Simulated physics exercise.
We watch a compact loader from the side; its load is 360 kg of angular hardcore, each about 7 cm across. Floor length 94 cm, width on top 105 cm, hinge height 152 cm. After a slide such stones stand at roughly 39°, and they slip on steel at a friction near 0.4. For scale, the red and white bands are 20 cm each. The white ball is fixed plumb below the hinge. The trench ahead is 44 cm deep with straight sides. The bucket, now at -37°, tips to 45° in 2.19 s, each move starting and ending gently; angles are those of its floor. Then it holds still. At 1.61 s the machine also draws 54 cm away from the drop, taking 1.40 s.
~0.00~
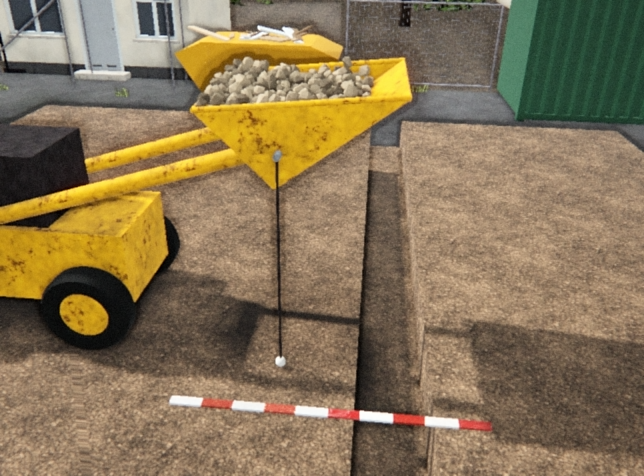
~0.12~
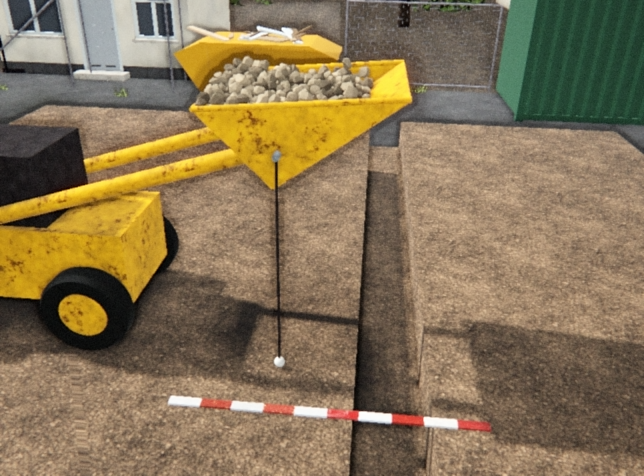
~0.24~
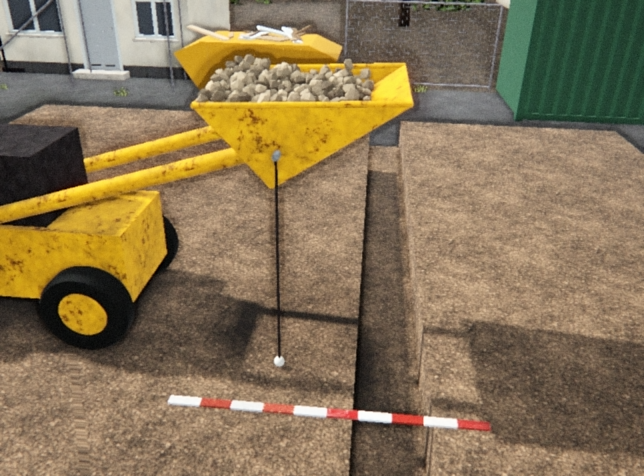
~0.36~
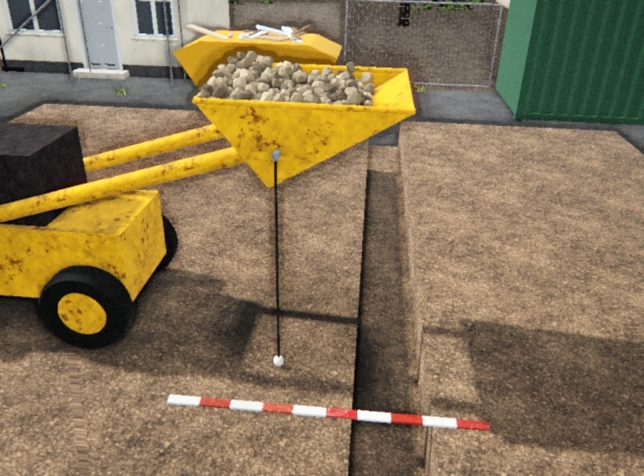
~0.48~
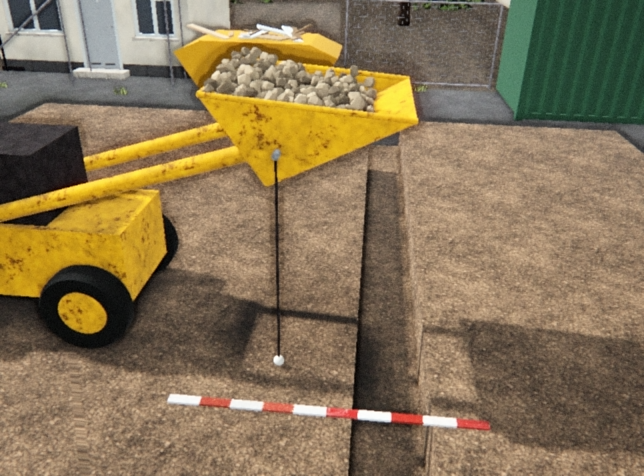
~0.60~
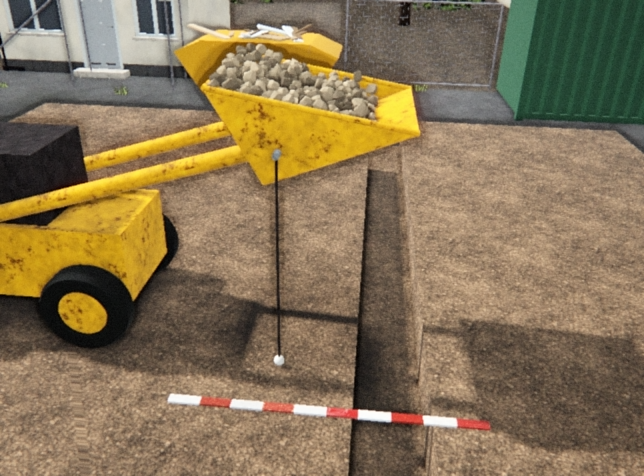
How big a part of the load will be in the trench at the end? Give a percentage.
Close to 95 in a hundred.
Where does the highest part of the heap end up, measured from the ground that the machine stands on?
About 8 cm above it.
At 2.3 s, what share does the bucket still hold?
Roughly 5 per cent is still inside.
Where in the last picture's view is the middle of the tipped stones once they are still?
Their middle is at about (389, 354).
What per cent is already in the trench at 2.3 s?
About 75 per cent by then.
After 1.6 s the floor is at 32°; 98 % in the bucket, 2 % in the trench; the foremost stones are at (392, 218).
After 2.3 s the floor is at 45°; 7 % in the bucket, 18 % short of the trench, 73 % in the trench, 3 % past the trench; the foremost stones are at (464, 325).
After 3.5 s the floor is at 45°; 0 % in the bucket, 3 % short of the trench, 94 % in the trench, 3 % past the trench; the foremost stones are at (475, 328).
After 6.0 s the floor is at 45°; 0 % in the bucket, 3 % short of the trench, 94 % in the trench, 3 % past the trench; the foremost stones are at (475, 328).
